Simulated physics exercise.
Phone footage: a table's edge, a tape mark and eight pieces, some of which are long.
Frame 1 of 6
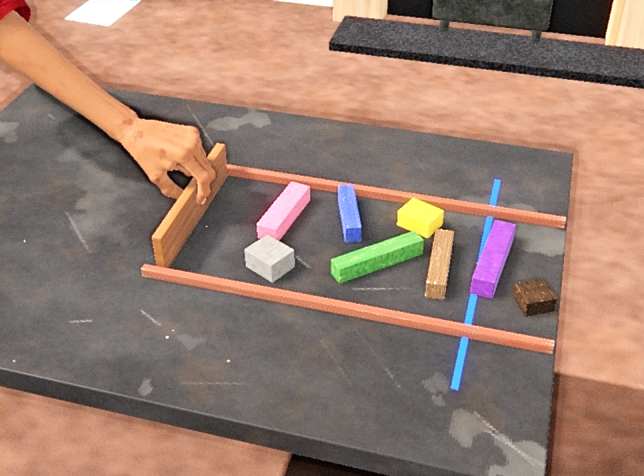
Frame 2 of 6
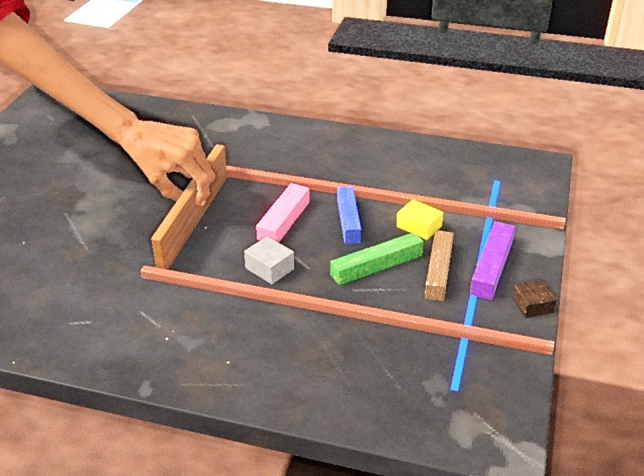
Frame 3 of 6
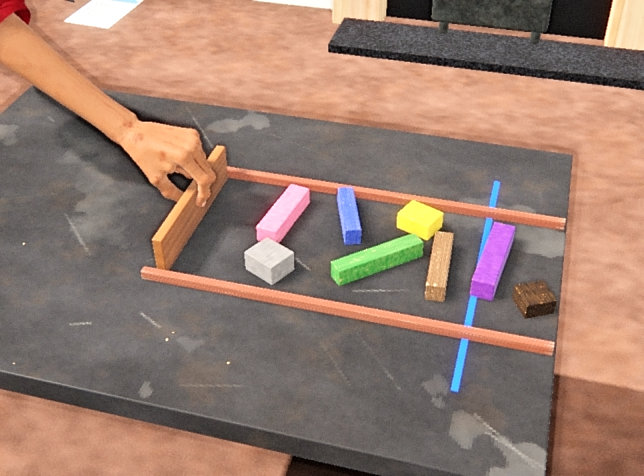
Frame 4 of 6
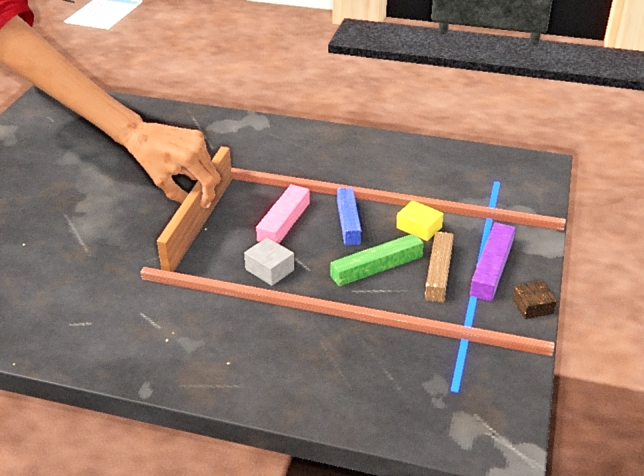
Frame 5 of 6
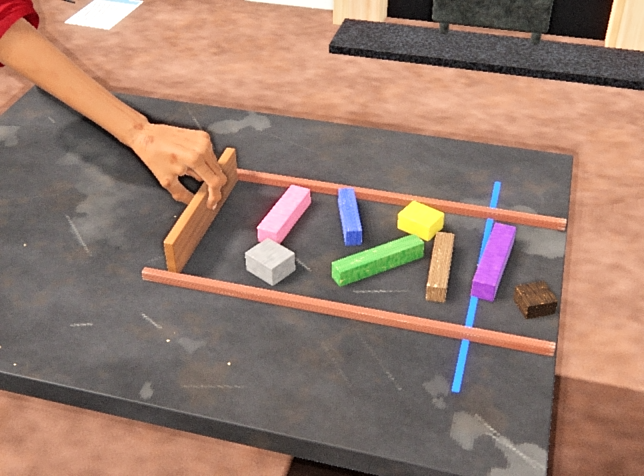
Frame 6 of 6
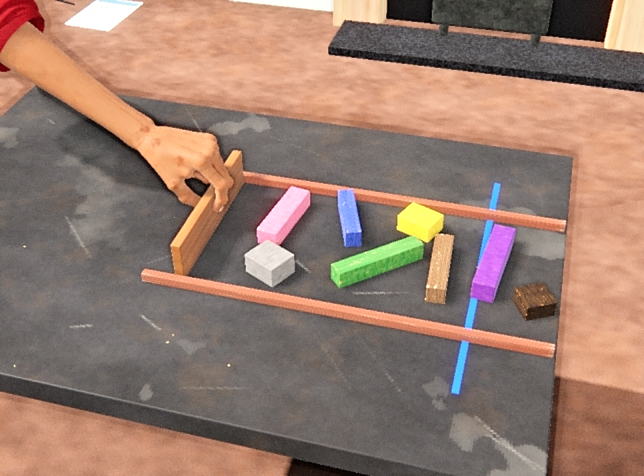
A hand holding an upright wooden board slides it slightly to the right between two reddish rails on a dark tabletop, while eight coloured pieces, one lying across a blue strip, stay where they are.
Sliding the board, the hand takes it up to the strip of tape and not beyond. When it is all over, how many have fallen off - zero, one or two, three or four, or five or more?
By then one or two have fallen off.
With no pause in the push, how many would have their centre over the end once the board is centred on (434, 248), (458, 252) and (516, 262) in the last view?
0; 1; 5.
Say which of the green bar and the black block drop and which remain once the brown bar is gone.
I'd say the green bar stays where it is, while the black block ends up down.
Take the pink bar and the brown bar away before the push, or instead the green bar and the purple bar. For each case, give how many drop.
In the first try 1, in the other 0.
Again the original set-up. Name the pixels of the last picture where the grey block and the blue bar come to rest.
Answer: First (494, 297), after that (516, 244).
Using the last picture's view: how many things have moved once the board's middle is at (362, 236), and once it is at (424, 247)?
At first I count 5, and then 8.
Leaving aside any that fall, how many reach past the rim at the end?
The count is 0.
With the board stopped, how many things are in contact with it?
Count: 2.
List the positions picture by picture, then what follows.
The first picture shows black block (534, 297); purple bar (494, 258); brown bar (440, 264); board (193, 204); tape (479, 270).
The second picture shows purple bar (493, 259); blue bar (349, 214).
The third picture shows brown bar (440, 265); yellow block (420, 220).
The fourth picture shows black block (534, 300); pink bar (284, 215).
The fifth picture shows purple bar (494, 260); green bar (378, 260).
The sixth picture shows black block (535, 302); purple bar (494, 262); brown bar (440, 268); board (210, 211); tape (479, 273).
Early on, none off yet; black block at rest near (535, 302); purple bar at rest near (494, 262); brown bar at rest near (440, 268).
A while later, none off yet; black block at rest near (535, 302); purple bar at rest near (494, 262); brown bar at rest near (442, 267).
Further along, none off yet; black block travelled a little near (548, 306); purple bar travelled a little near (522, 267); brown bar travelled about its own width near (497, 277).
Finally, the number that fall off is one or two; lost, purple bar and black block.
